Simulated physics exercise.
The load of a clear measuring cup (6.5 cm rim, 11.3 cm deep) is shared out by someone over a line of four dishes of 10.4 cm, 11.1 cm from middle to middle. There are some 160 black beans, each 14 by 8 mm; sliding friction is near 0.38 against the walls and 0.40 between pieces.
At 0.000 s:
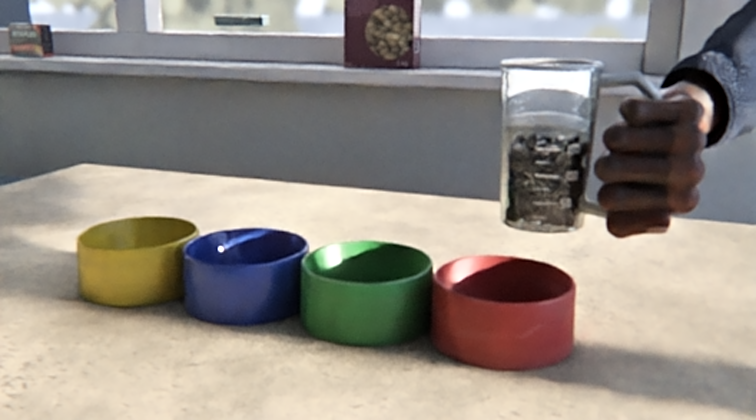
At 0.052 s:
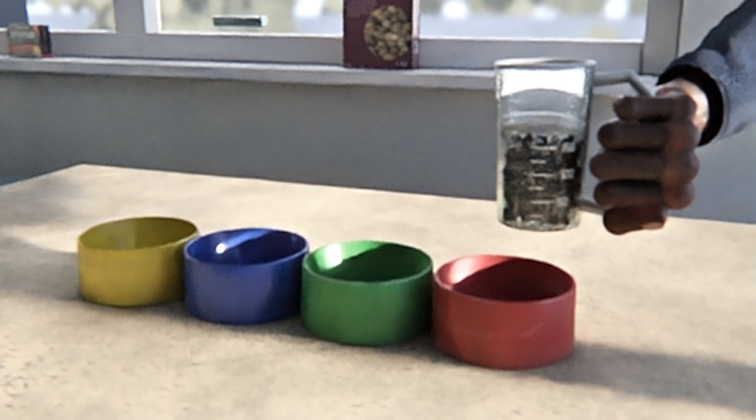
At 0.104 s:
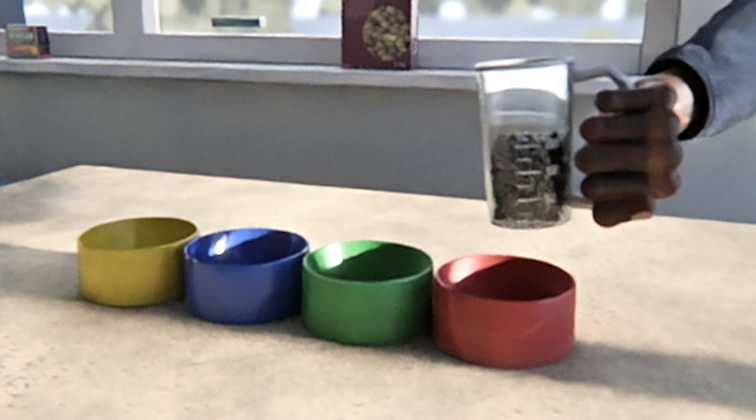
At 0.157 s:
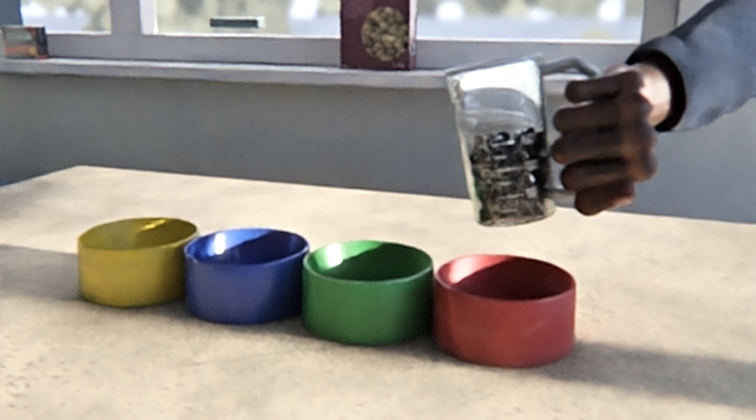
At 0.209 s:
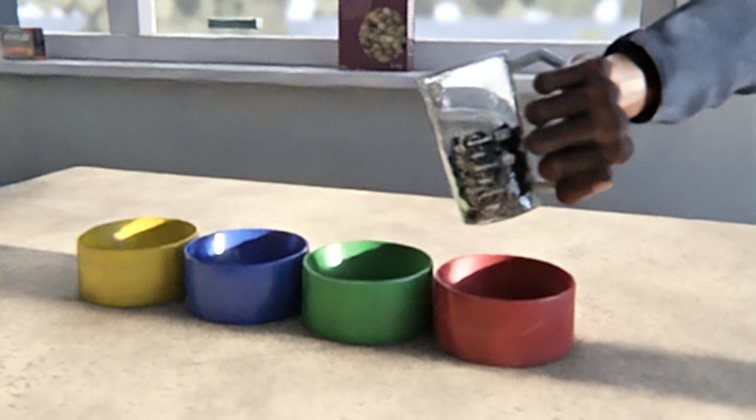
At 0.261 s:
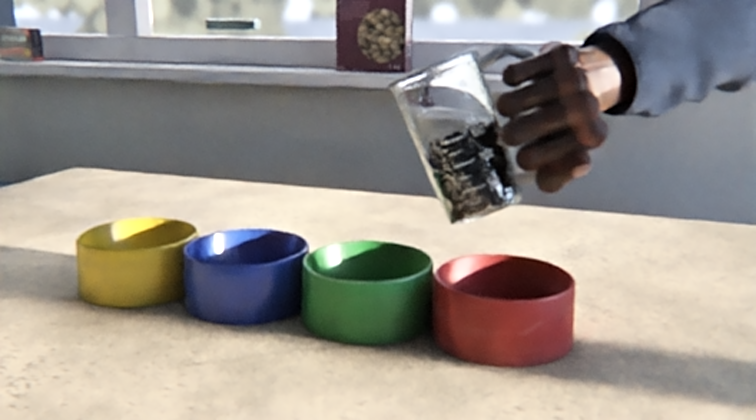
A hand moves a clear measuring cup of dark pieces left, tilting it above colored dishes.
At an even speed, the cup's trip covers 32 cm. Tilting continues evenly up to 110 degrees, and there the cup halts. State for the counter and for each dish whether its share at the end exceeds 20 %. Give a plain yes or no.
Red dish - no, blue dish - no, green dish - no, yellow dish - yes, counter - yes.
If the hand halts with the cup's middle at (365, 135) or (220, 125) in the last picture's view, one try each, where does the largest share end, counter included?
First try: Blue; second try: Yellow.
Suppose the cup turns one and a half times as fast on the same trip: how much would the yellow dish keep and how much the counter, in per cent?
Then yellow 70 and counter 30.
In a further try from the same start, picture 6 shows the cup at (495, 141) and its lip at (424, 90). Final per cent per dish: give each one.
Red 0; blue 40; green 0; yellow 60.
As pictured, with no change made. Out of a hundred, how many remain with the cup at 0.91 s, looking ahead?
Roughly 100 percent.
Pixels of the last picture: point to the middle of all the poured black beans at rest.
(107, 272).
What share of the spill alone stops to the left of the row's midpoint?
I'd say near 100 percent.
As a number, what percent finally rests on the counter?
I'd reckon around 45 per cent.
Then, at 0.65 s, tilt 69 degrees; cup holds 100 %.
Then, at 0.91 s, tilt 99 degrees; cup holds 100 %.
After 1.28 s, tilt 110 degrees; cup holds 35 %, yellow 25 %.
At rest (2.9 s), red 0 %, blue 0 %, green 0 %, yellow 55 %, counter 45 %.
